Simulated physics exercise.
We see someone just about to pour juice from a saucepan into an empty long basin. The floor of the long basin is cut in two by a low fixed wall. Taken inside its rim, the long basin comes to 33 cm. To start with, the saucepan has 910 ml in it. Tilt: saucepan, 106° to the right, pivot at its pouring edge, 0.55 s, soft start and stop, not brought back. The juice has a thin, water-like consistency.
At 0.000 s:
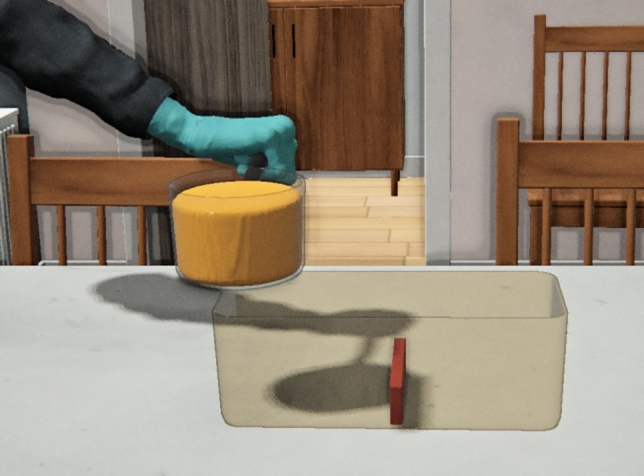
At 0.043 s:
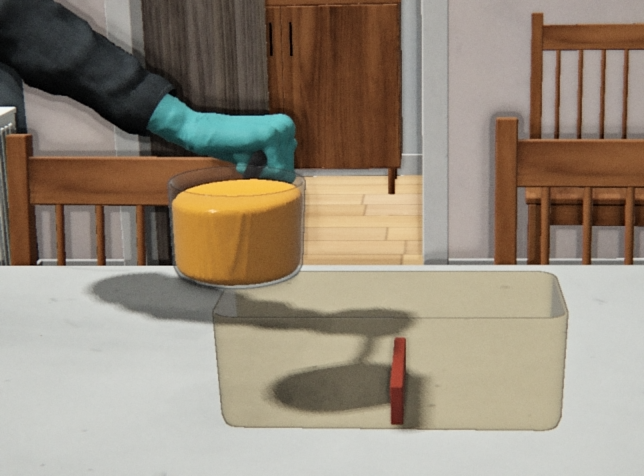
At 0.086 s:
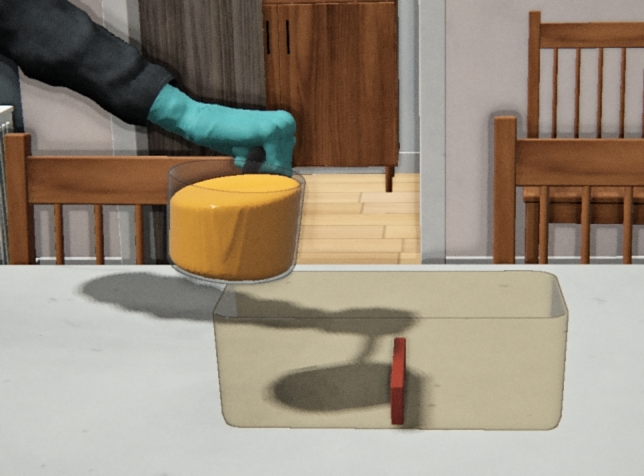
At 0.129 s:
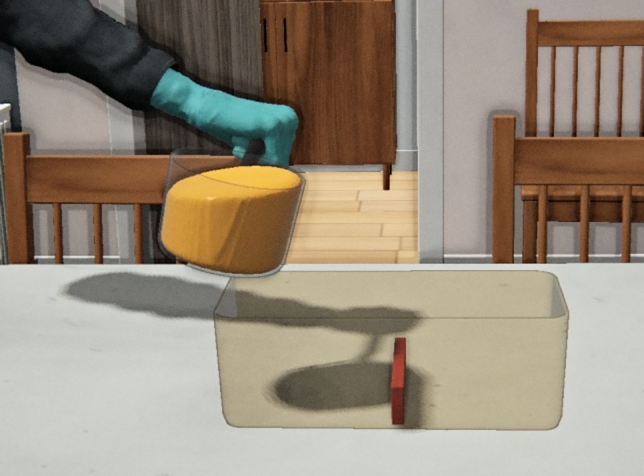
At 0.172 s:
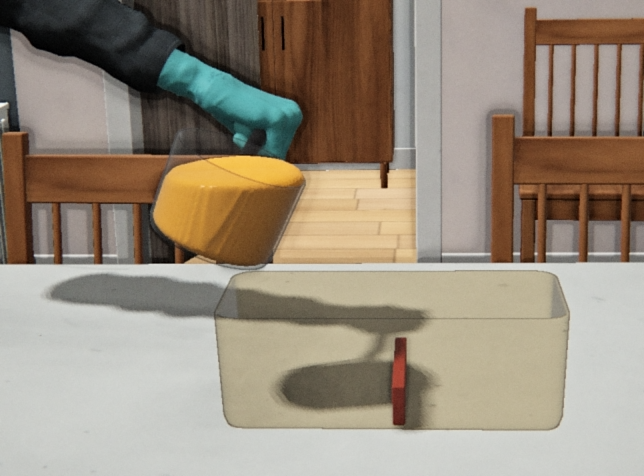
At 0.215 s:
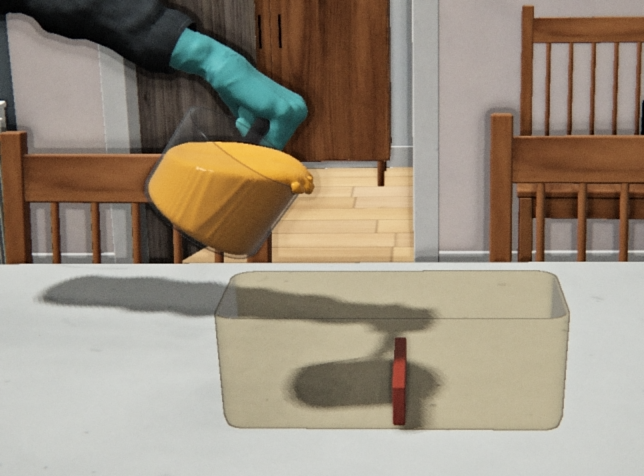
In a room with wooden chairs, a teal-gloved hand holds a clear pan of orange juice above a white table, beside a long, empty see-through basin with a small red upright piece. The pan tilts slowly to the right, then more steeply, until the juice bulges just over its right rim.
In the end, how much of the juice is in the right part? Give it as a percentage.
Roughly 59 percent is in the right part.
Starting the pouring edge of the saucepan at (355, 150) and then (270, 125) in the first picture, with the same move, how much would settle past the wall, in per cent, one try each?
I'd expect close to 65 per cent and then close to 55 per cent.
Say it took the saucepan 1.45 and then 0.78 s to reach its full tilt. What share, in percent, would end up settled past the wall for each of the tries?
About 80 %, then about 80 %.
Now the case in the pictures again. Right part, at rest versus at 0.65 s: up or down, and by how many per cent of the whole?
The amount sinks by around 8.
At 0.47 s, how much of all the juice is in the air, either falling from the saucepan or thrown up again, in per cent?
Roughly 42 percent.
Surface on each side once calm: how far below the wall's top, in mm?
Left: Roughly 26 mm; right: Roughly 12 mm.
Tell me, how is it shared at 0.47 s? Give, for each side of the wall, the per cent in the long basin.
7 per cent left and 1 right, roughly.
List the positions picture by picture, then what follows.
In the first picture, it leans 0°; its right rim is at (303, 184); the juice meets the walls at (175, 195) and (302, 195); the long basin's rim runs from (223, 295) to (561, 296); the wall's top is at (398, 362).
In the second picture, it leans 2°; its right rim is at (304, 184); the juice meets the walls at (175, 195) and (302, 193).
In the third picture, it leans 6°; its right rim is at (304, 185); the juice meets the walls at (173, 193) and (302, 185).
In the fourth picture, it leans 14°; its right rim is at (304, 185); the juice meets the walls at (171, 187) and (303, 179).
In the fifth picture, it leans 24°; its right rim is at (304, 185); the juice meets the walls at (165, 174) and (302, 179); 1 per cent is over the edge.
In the sixth picture, it leans 35°; its right rim is at (303, 186); the juice meets the walls at (158, 164) and (297, 172); 3 per cent is over the edge.
By 0.47 s the tilt is 100° and 51 per cent is still to pour, 7 is left of the wall and 1 right of it.
By 0.65 s the tilt is 106° and 7 per cent is still to pour, 5 is left of the wall and 66 right of it.
By 0.84 s the tilt is 106° and 1 per cent is still to pour, 16 is left of the wall and 54 right of it.
By 1.05 s the tilt is 106° and 0 per cent is still to pour, 30 is left of the wall and 62 right of it.
At rest 35 per cent lies left of the wall, 59 right of it and 7 outside.
